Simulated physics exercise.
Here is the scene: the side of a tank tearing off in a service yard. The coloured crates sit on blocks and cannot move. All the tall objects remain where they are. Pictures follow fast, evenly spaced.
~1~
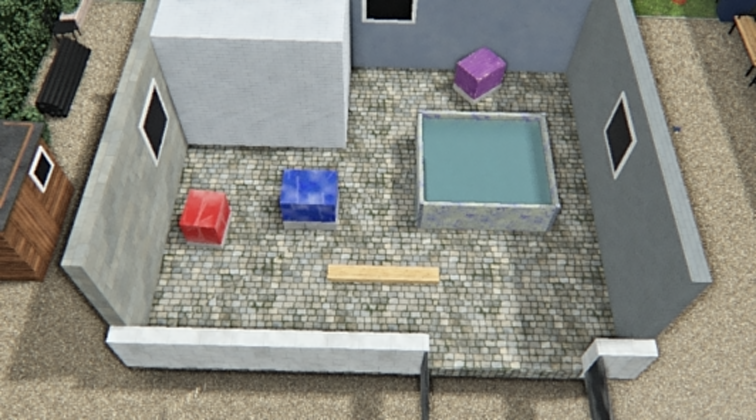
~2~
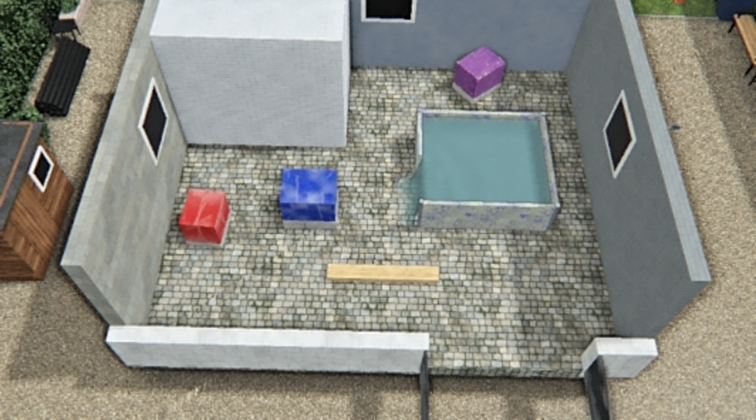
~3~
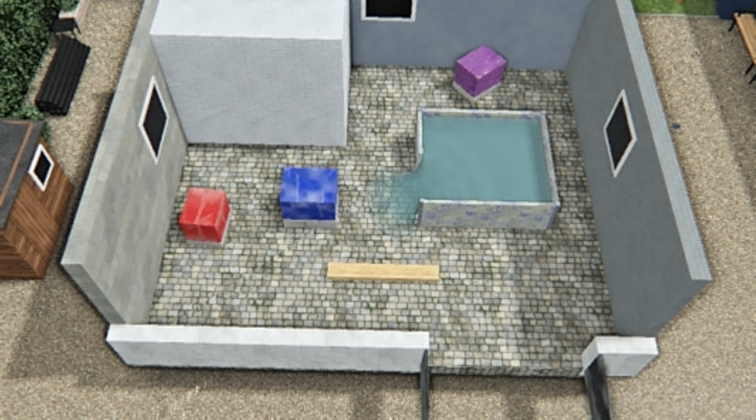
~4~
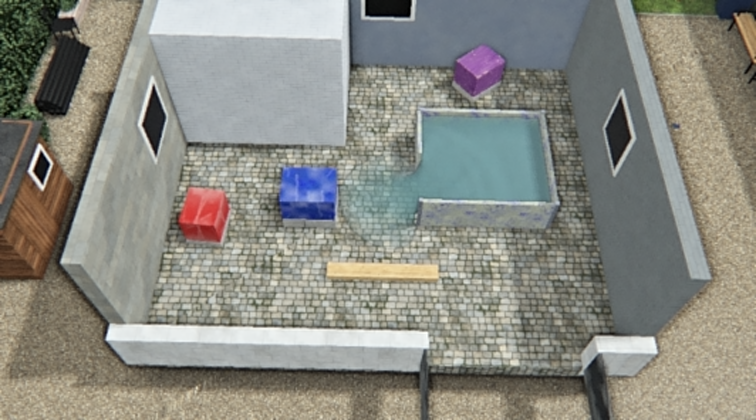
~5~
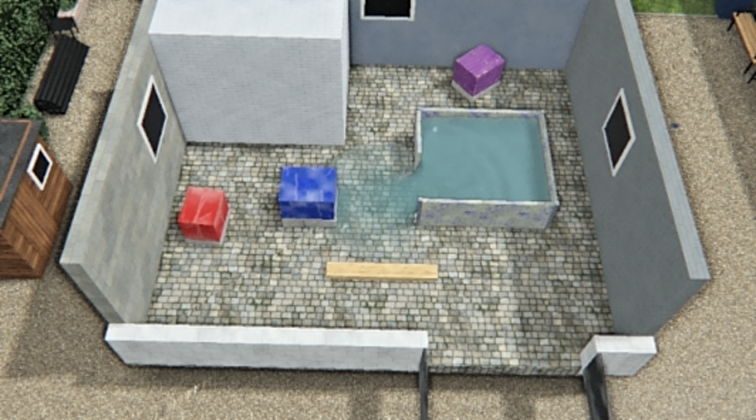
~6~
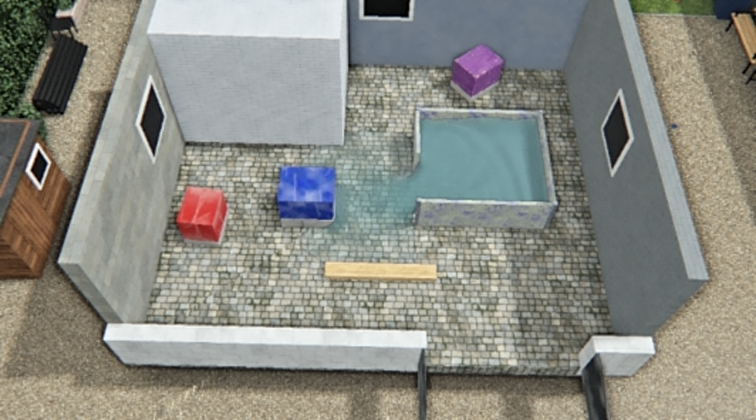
In a walled, stone-paved service yard, a full water tank stands still beside blue, red and purple blocks and a wooden beam. The tank's left side tears open and water pours through the gap, spreading leftward in a thin sheet across the paving to the blue block.
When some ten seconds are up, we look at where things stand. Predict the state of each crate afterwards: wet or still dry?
The red crate is not above the water; the blue crate is not above the water; the purple crate stays above the water.
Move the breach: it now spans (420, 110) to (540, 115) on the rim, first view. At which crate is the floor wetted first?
Answer: The purple crate.
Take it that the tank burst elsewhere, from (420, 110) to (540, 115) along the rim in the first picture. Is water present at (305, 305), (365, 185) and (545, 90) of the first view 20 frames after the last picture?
Place one: Spared by the leak. Place two: Reached by the flood. Place three: Reached by the flood.
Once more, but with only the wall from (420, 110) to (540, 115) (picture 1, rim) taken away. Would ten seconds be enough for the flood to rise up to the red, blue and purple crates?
Well, red stays clear and blue stays clear, but purple is doused.
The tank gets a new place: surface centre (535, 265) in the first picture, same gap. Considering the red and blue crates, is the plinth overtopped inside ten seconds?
Result - red crate gets flooded, blue crate stays clear.
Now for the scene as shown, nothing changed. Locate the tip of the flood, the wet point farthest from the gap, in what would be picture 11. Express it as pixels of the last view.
I'd go with roughly (192, 163).
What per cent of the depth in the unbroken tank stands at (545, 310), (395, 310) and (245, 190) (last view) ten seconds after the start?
In the order asked, some 12, 8 and 16 in a hundred.
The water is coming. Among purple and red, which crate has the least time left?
That's the red crate.
A moment on, water covers 25 % of the floor; the red crate not reached, the blue crate water round its plinth, the purple crate not reached.
Next, water covers 40 % of the floor; the red crate water round its plinth, the blue crate water round its plinth, the purple crate not reached.
Then, water covers 55 % of the floor; the red crate water round its plinth, the blue crate water round its plinth, the purple crate not reached.
Later, water covers 70 % of the floor; the red crate water round its plinth, the blue crate water round its plinth, the purple crate water round its plinth.
In the end, water covers 90 % of the floor; the red crate was topped, the blue crate was topped, the purple crate stayed above the water.
